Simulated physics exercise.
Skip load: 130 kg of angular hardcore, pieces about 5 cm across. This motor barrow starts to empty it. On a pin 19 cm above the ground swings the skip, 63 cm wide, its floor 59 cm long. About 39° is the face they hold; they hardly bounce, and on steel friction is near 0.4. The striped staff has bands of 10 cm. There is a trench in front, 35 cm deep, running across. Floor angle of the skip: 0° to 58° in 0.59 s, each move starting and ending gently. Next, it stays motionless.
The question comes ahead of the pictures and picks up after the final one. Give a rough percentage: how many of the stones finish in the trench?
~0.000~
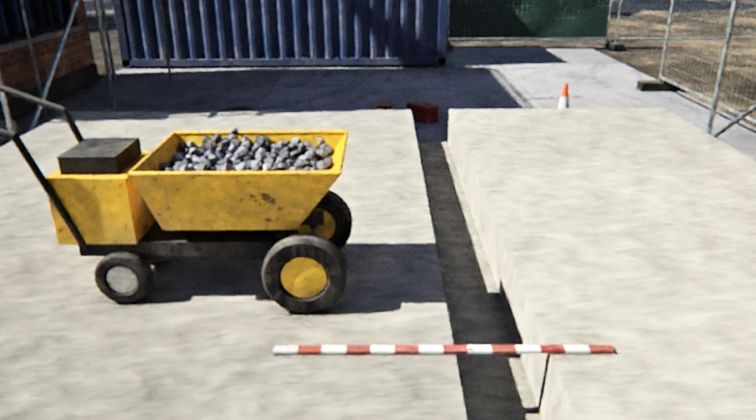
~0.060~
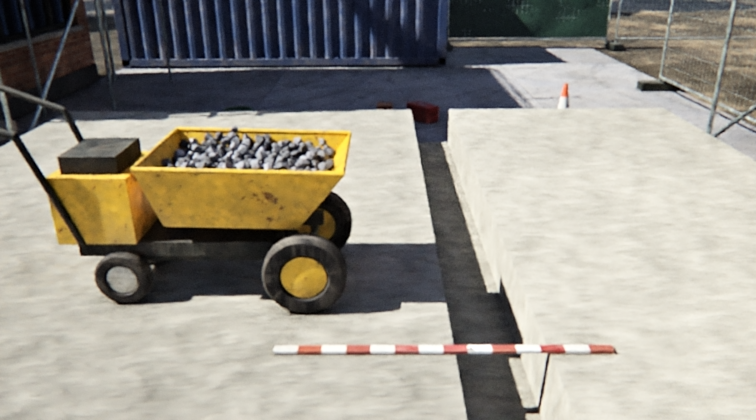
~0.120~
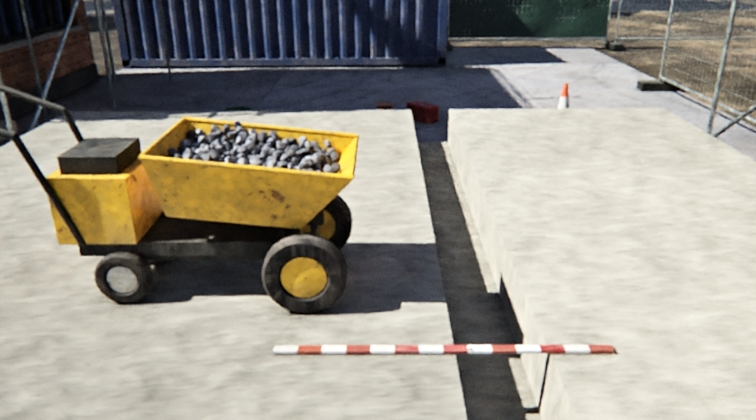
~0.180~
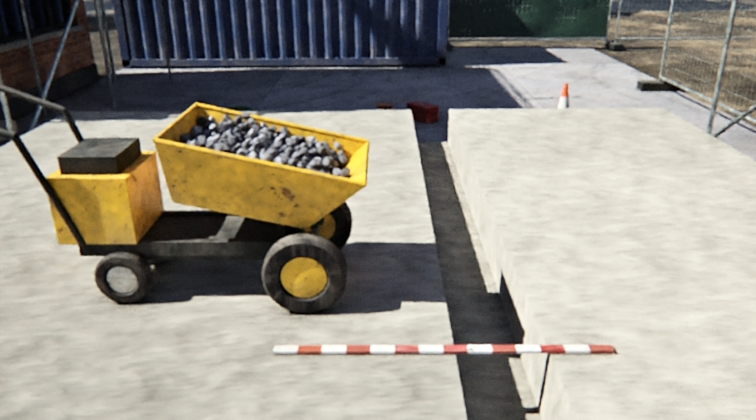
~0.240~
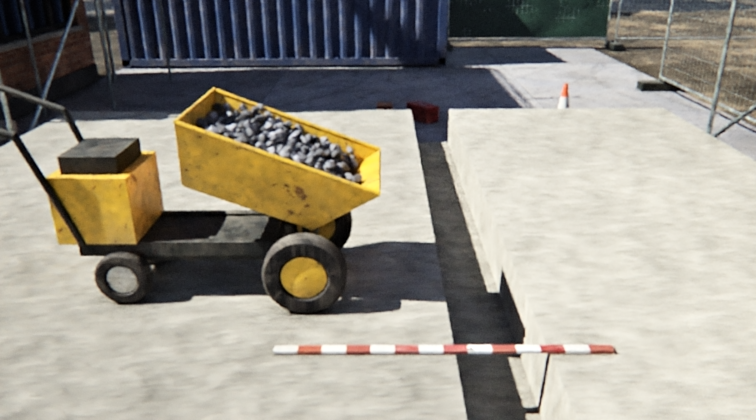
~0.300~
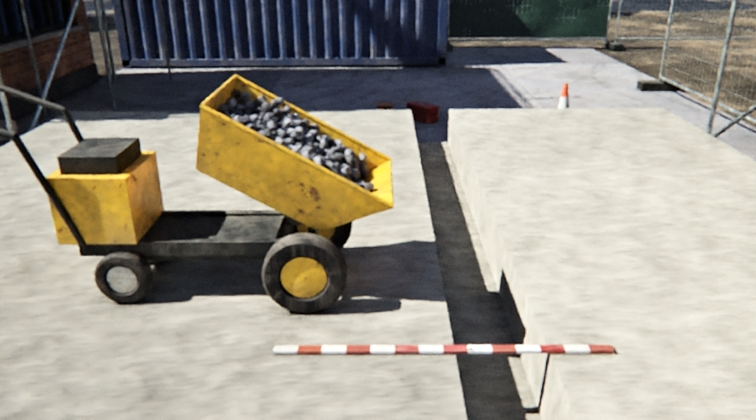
43 %.
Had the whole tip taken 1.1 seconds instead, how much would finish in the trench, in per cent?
Then roughly 20 percent.
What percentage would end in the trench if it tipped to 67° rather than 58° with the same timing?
Then roughly 70 percent.
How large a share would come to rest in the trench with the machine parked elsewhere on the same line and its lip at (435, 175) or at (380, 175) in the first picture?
It comes to about 10 and 40 in a hundred.
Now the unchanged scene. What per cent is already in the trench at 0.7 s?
About 0%.
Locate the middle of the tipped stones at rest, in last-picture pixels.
I'd point somewhere around (484, 330).
After 0.4 s the floor is at 49°; 100 % in the skip; the foremost stones are at (387, 201).
After 0.7 s the floor is at 58°; 94 % in the skip, 4 % short of the trench, 2 % in the trench; the foremost stones are at (460, 260).
After 1.0 s the floor is at 58°; 61 % in the skip, 5 % short of the trench, 34 % in the trench, 1 % past the trench; the foremost stones are at (540, 284).
After 3.0 s the floor is at 58°; 53 % in the skip, 4 % short of the trench, 43 % in the trench, 1 % past the trench; the foremost stones are at (569, 283).
